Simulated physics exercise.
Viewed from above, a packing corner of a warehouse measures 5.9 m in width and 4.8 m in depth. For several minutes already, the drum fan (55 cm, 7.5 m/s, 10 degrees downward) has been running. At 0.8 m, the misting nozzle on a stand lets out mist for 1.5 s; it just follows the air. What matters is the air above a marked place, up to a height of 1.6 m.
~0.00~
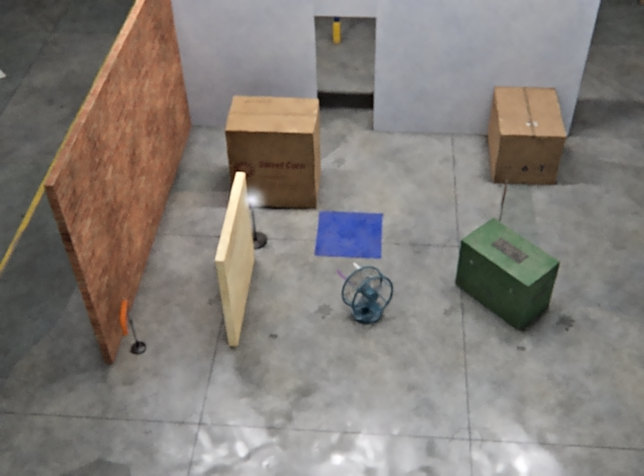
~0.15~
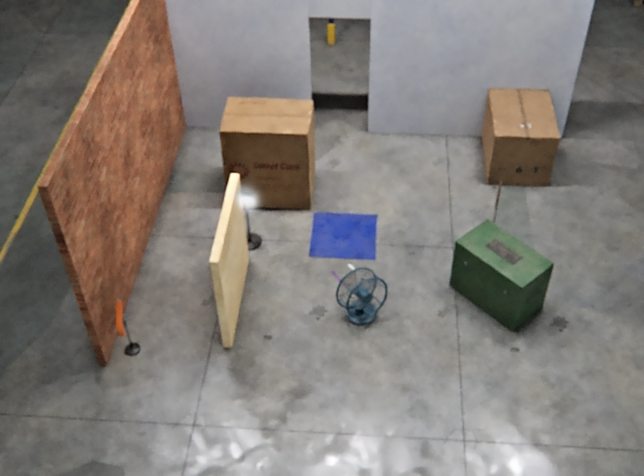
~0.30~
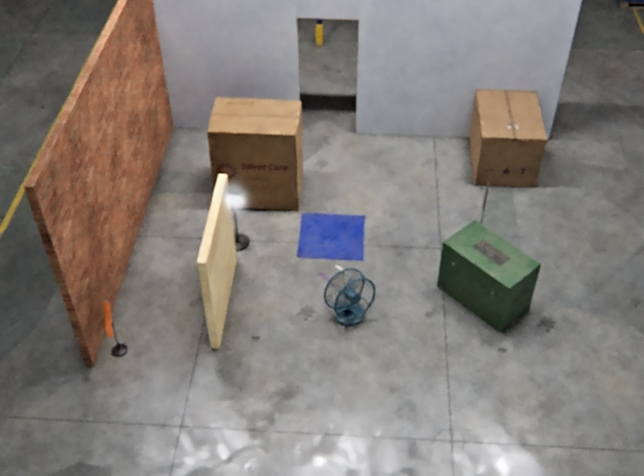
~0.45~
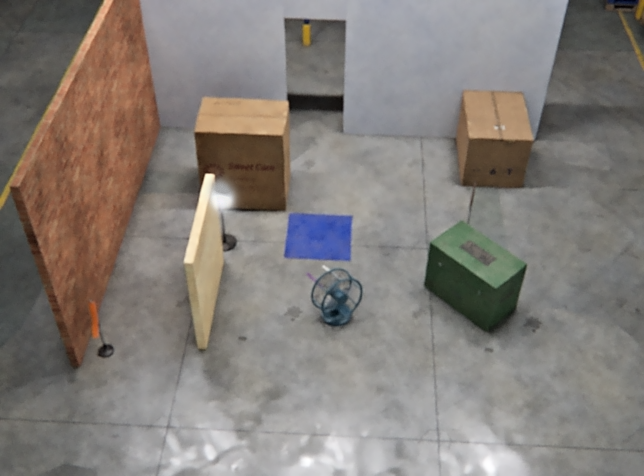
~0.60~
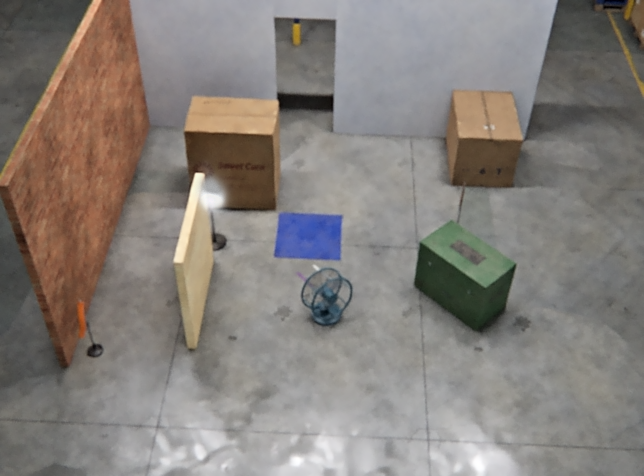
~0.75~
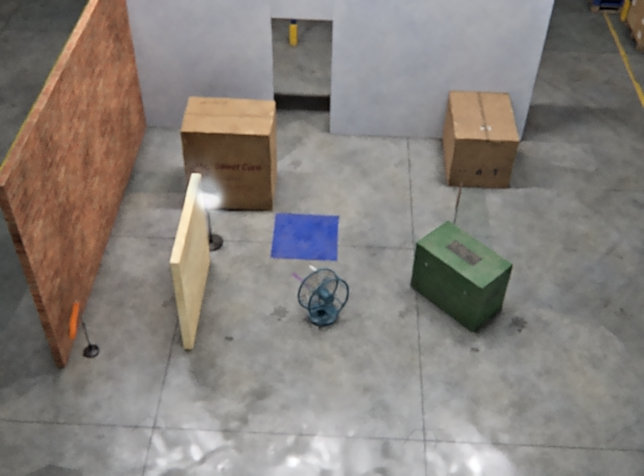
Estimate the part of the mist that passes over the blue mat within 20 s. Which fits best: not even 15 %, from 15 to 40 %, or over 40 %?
The best fit is less than 15 %.
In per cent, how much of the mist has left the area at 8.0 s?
Near 90 %.
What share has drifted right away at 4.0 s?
Around 60 percent.
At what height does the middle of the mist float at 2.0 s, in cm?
I'd put it at around 100 cm up.
By 2.0 s, 2 % is gone from the area; 0 % has passed over the blue mat, and the middle of the rest is near (176, 169).
By 4.0 s, 62 % is gone from the area; 0 % has passed over the blue mat, and the middle of the rest is near (118, 92).
By 8.0 s, 94 % is gone from the area; 0 % has passed over the blue mat.
By 20.0 s, 99 % is gone from the area; 0 % has passed over the blue mat.
